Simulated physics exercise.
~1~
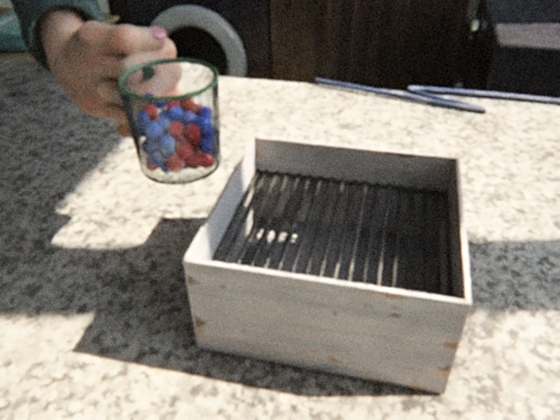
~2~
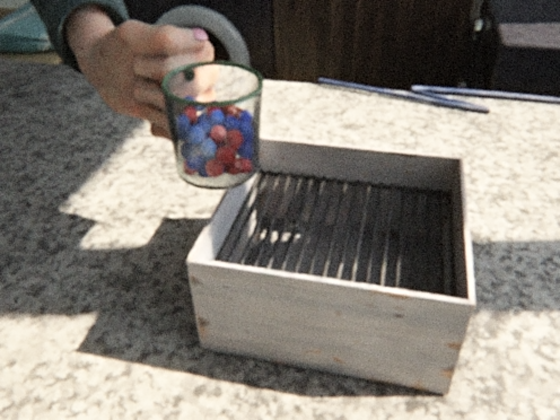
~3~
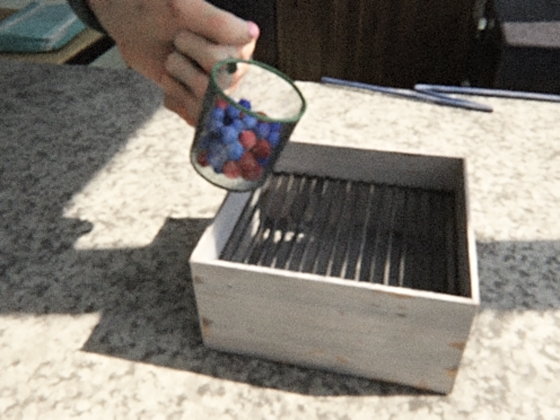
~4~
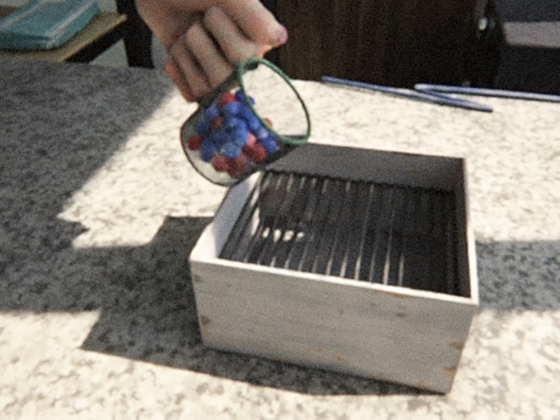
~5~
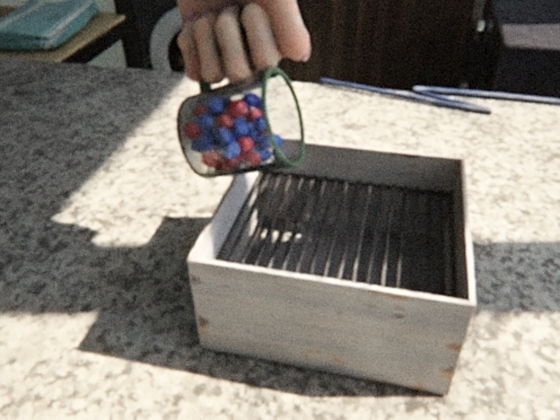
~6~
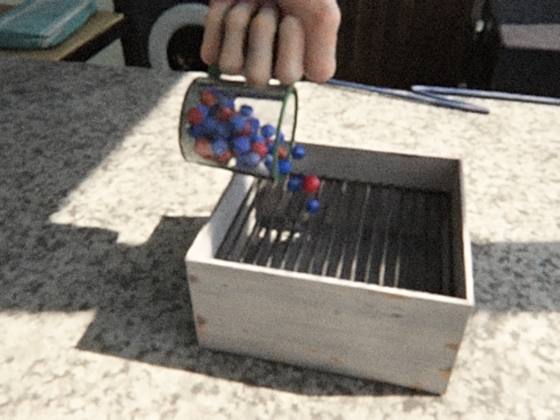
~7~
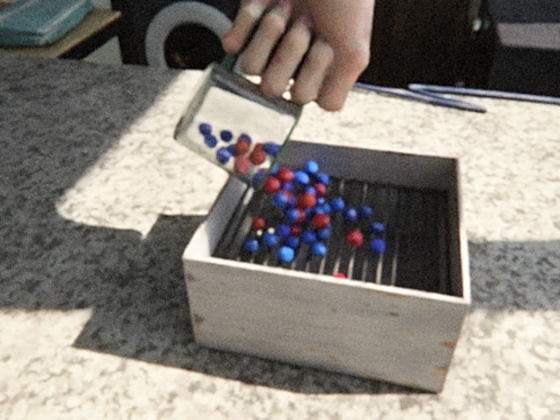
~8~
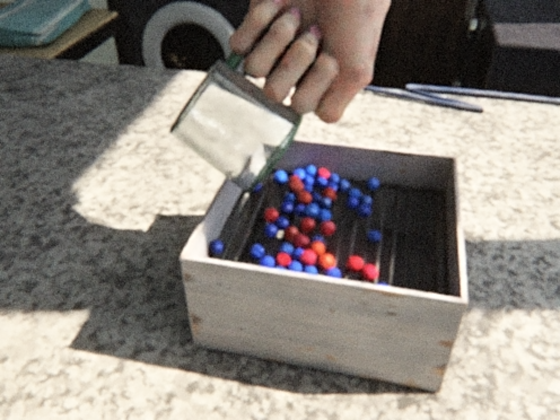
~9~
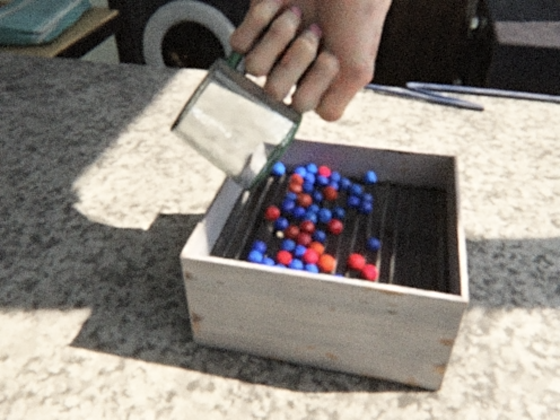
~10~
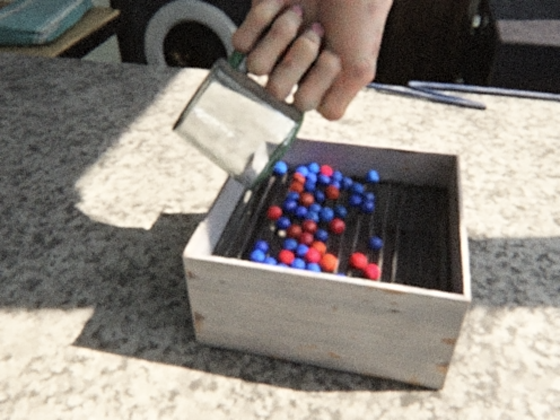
In this clip, a hand moves a clear cup of blue and red pieces rightward over a wooden box strung with dark wires and tips it, spilling them out. The cup ends up empty and steeply tipped, with both colours resting on the wires.
